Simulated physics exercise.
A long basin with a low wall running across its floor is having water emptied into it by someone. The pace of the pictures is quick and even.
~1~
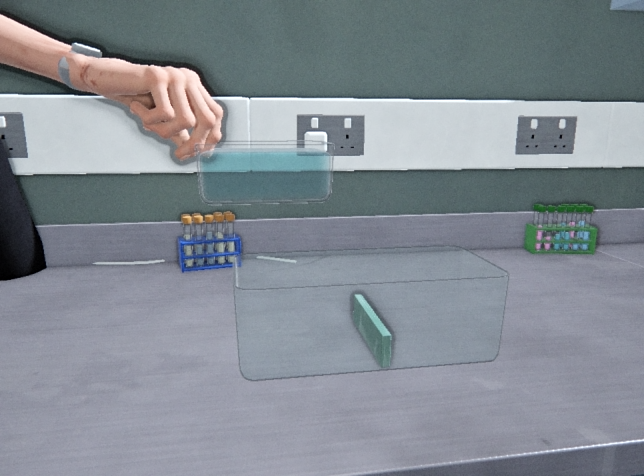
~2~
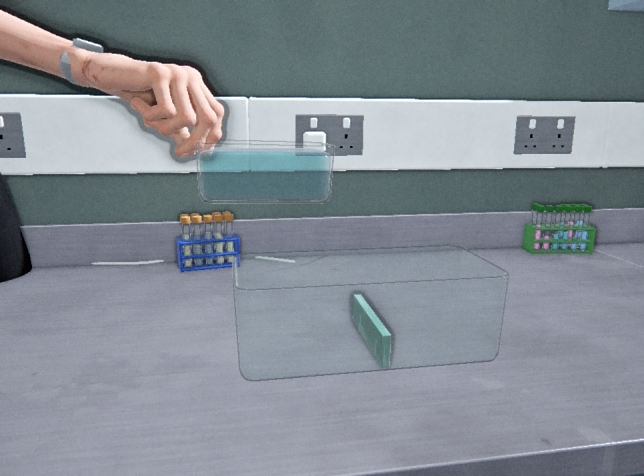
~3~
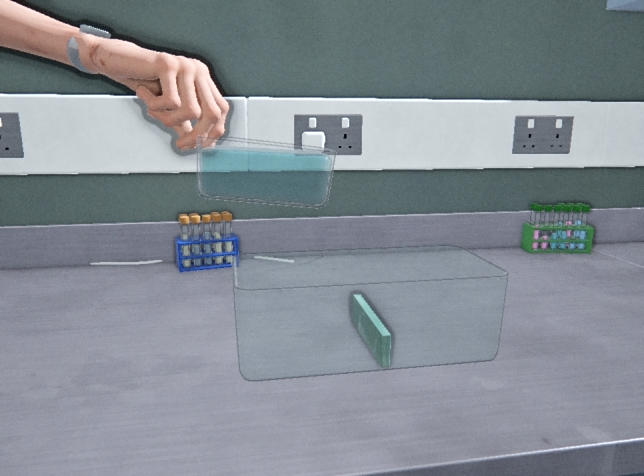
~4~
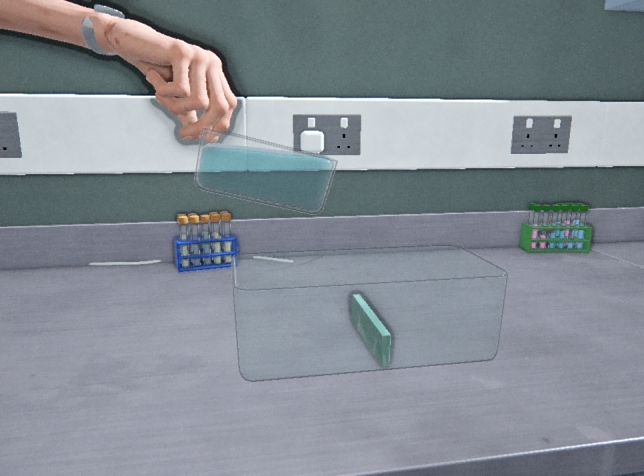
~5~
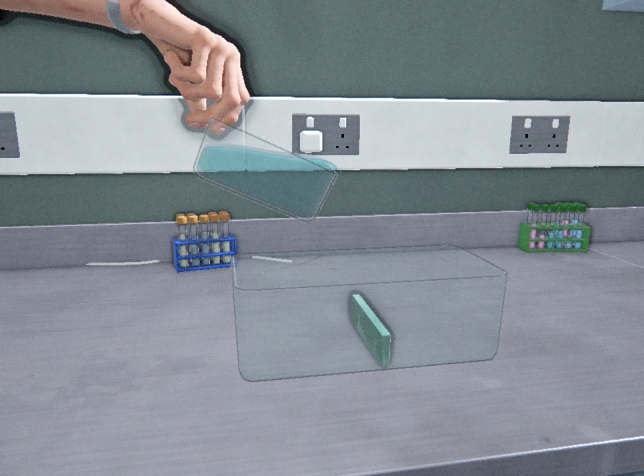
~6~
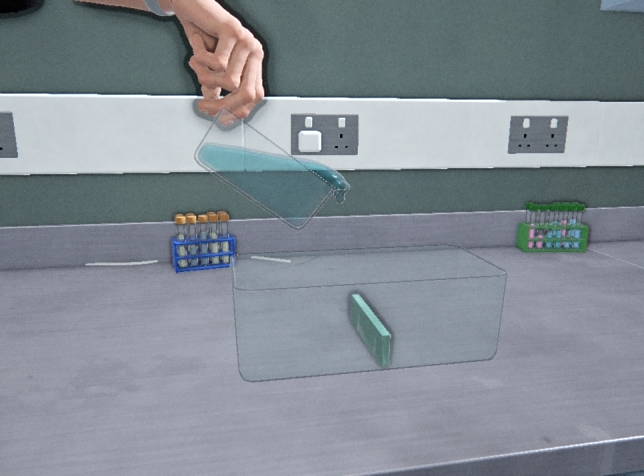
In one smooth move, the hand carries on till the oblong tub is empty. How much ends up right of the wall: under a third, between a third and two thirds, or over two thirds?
Between a third and two thirds.
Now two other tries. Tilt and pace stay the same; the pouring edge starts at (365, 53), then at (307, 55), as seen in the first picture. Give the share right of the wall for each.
Near 65 in a hundred first, near 40 in a hundred second.
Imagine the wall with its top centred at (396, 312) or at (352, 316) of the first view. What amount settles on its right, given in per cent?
The first placement gives around 10 percent, the second 60 percent.
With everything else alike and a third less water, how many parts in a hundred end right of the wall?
Result: Around 15 per cent.
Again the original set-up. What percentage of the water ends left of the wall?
Share: Roughly 55 %.
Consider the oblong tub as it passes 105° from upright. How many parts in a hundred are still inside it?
Near 5 in a hundred still remains.
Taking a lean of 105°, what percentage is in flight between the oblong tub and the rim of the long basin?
About 20 per cent.
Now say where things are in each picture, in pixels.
The first frame shows tilt 0°; pouring edge (327, 144); surface from (201, 152) to (324, 151); the long basin's rim runs from (234, 272) to (484, 260); the wall's top is at (371, 314).
The second frame shows tilt 2°; pouring edge (328, 146); surface from (201, 151) to (325, 152).
The third frame shows tilt 6°; pouring edge (329, 152); surface from (201, 149) to (326, 154).
The fourth frame shows tilt 14°; pouring edge (330, 160); surface from (202, 148) to (328, 157).
The fifth frame shows tilt 24°; pouring edge (330, 172); surface from (203, 148) to (329, 166); 3 per cent is over the edge.
The sixth frame shows tilt 36°; pouring edge (327, 186); surface from (200, 145) to (314, 169); 11 per cent is over the edge.
A moment on, the oblong tub is tipped right over and 7 per cent is still to pour, 33 is left of the wall and 38 right of it.
Next, the oblong tub is tipped right over and 0 per cent is still to pour, 53 is left of the wall and 37 right of it.
Then the oblong tub is tipped right over and 0 per cent is still to pour, 55 is left of the wall and 41 right of it.
Later the oblong tub is tipped right over and 0 per cent is still to pour, 56 is left of the wall and 41 right of it.
Finally, 56 per cent lies left of the wall, 41 right of it and 4 outside.
